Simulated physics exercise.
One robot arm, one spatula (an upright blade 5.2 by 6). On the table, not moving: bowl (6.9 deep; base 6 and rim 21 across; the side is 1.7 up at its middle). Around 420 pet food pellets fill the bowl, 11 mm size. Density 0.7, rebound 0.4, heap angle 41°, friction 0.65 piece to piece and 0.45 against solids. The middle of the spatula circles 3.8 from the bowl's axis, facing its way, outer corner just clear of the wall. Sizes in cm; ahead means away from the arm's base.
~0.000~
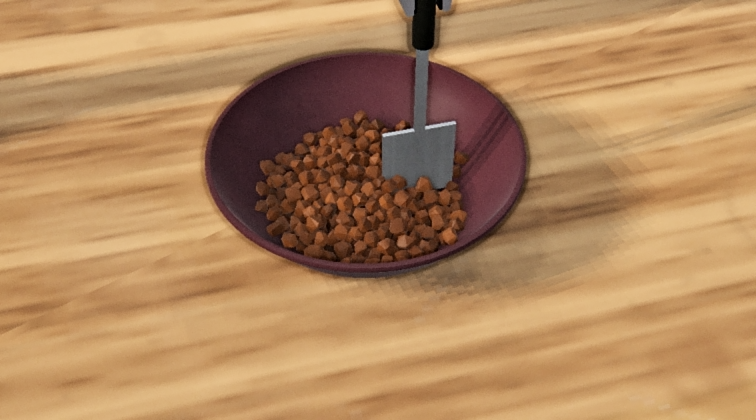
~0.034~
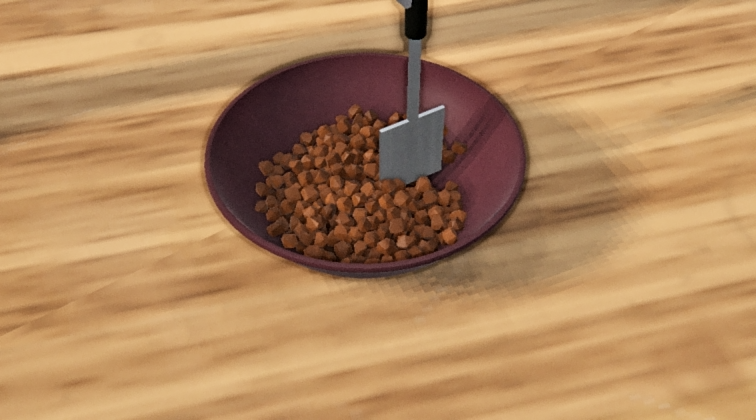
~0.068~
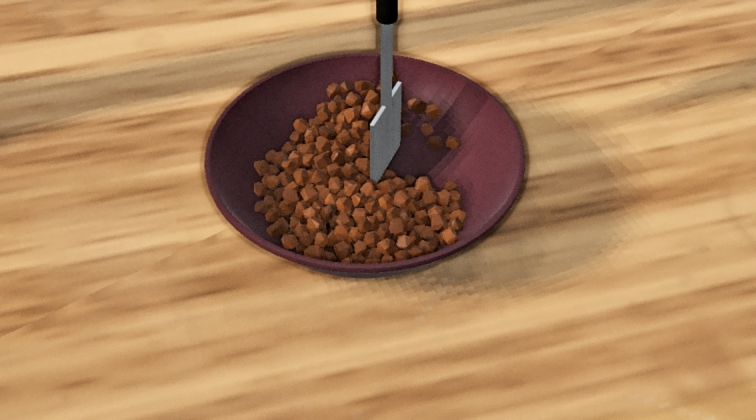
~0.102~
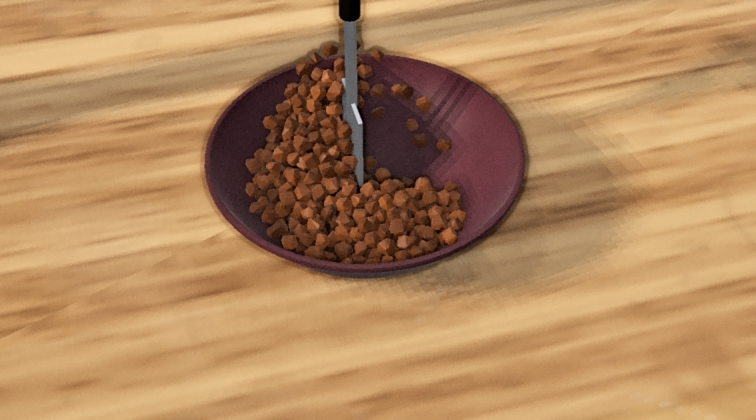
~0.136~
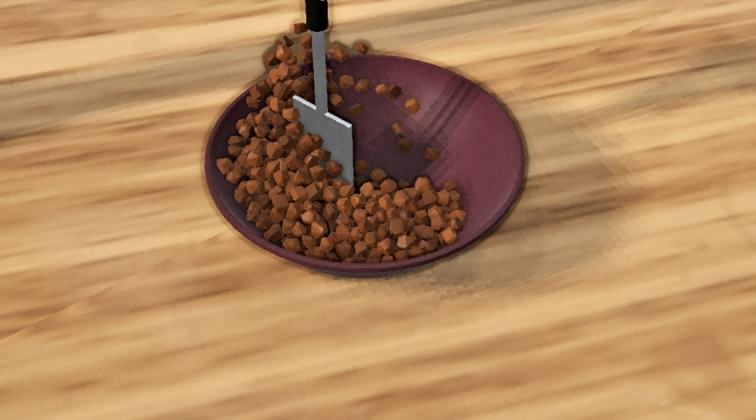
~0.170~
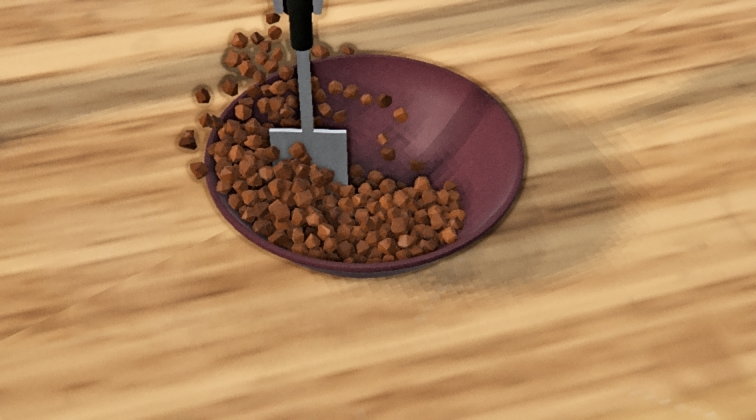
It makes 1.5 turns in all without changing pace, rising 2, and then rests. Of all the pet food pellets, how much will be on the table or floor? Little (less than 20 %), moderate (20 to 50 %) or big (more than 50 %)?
Answer: Moderate; 20 to 50 % of the pet food pellets finish on the table or floor.
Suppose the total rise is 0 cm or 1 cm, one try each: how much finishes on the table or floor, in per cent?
About 35 and 35 per cent.
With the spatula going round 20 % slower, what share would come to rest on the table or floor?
In that case some 15 per cent.
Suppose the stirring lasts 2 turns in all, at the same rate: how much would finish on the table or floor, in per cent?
It would be near 25 per cent.
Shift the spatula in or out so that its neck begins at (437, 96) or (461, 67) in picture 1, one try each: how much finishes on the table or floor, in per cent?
About 20 and 0 per cent.
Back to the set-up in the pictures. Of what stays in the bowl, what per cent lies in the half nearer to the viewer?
Roughly 55 per cent.
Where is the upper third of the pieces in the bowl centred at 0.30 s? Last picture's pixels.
Around (440, 211).
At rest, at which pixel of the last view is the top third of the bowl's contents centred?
At about (368, 207).
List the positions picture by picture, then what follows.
The spatula neck at (420, 112), 0° round; upper third of the load around (363, 182), from x 260 to 460, top at y 120; 424 in the bowl, in the first frame.
The spatula neck at (413, 101), 16° round; upper third of the load around (360, 173), from x 260 to 460, top at y 115, in the second frame.
The spatula neck at (386, 86), 52° round; upper third of the load around (349, 148), from x 260 to 460, top at y 75, in the third frame.
The spatula neck at (351, 83), 89° round; upper third of the load around (320, 137), from x 250 to 460, top at y 45, in the fourth frame.
The spatula neck at (321, 94), 125° round; upper third of the load around (286, 143), from x 225 to 460, top at y 20; 420 in the bowl, 4 in flight or on the tool, in the fifth frame.
The spatula neck at (307, 113), 162° round; upper third of the load around (266, 160), from x 190 to 455, top at y 10; 408 in the bowl, 16 in flight or on the tool, in the sixth frame.
After 0.30 s, 305° round, highest piece 10 above the table; 346 in the bowl, 18 on the table or floor, 60 in flight or on the tool.
After 0.43 s, 87° round, highest piece 9 above the table; 317 in the bowl, 94 on the table or floor, 13 in flight or on the tool.
After 0.70 s, 180° round, highest piece 6 above the table; 315 in the bowl, 109 on the table or floor.
After 1.40 s, 180° round, highest piece 6 above the table; 315 in the bowl, 109 on the table or floor.
In the end, 315 in the bowl, 109 on the table or floor. That is 26 % on the table or floor.
